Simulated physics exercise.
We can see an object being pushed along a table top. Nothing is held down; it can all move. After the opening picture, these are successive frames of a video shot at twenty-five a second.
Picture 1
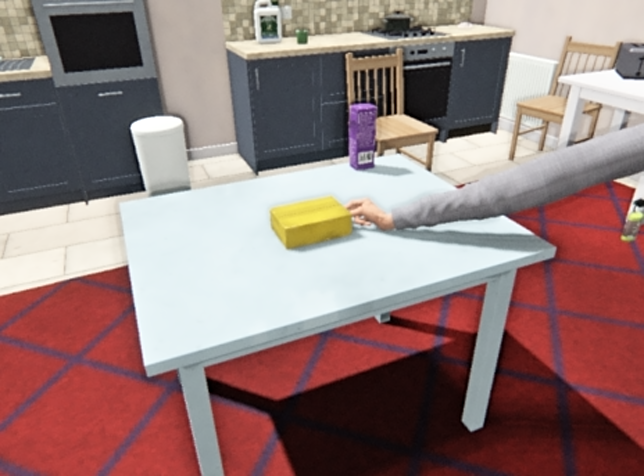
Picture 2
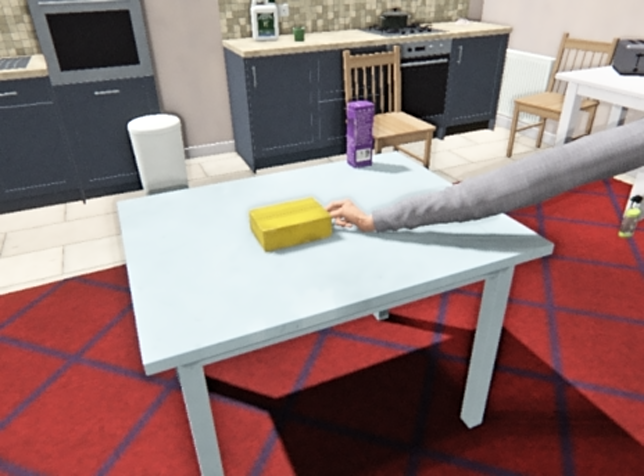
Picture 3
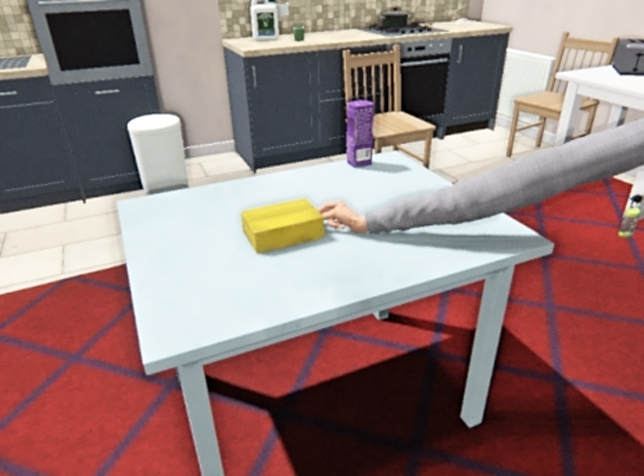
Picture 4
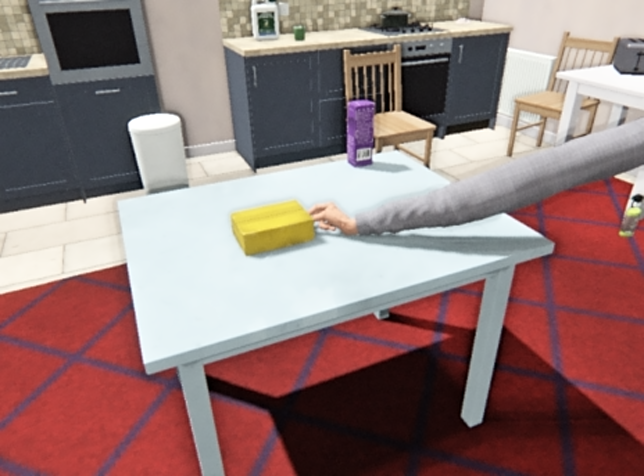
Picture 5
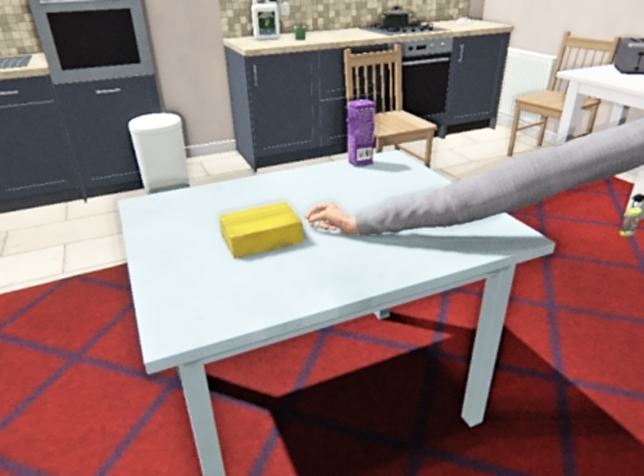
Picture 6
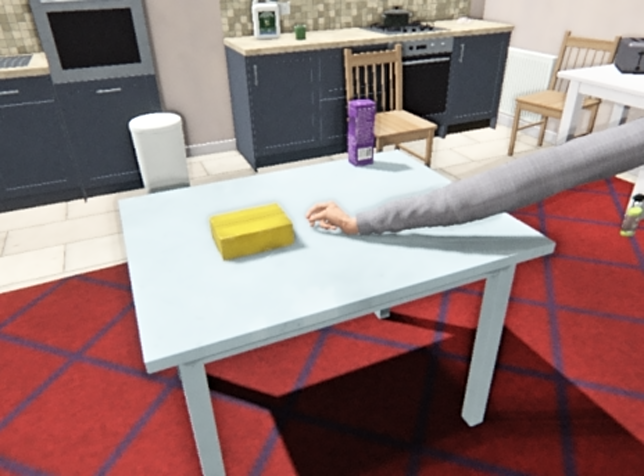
In the video, a hand at the end of a gray-sleeved arm pushes a yellow box leftward across a pale table in a kitchen, then the box slides slightly farther left, away from the hand, while a purple container stays still.
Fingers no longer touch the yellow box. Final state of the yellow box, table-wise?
It never passes the edge.
Then, 0.10 s later than the last frame, yellow box moved a little near (235, 234).
Then, 0.20 s later than the last frame, yellow box moved about its own width near (229, 235).
When it is over, moved from the start, yellow box. End places, in pixels of the last picture, yellow box near (229, 235).
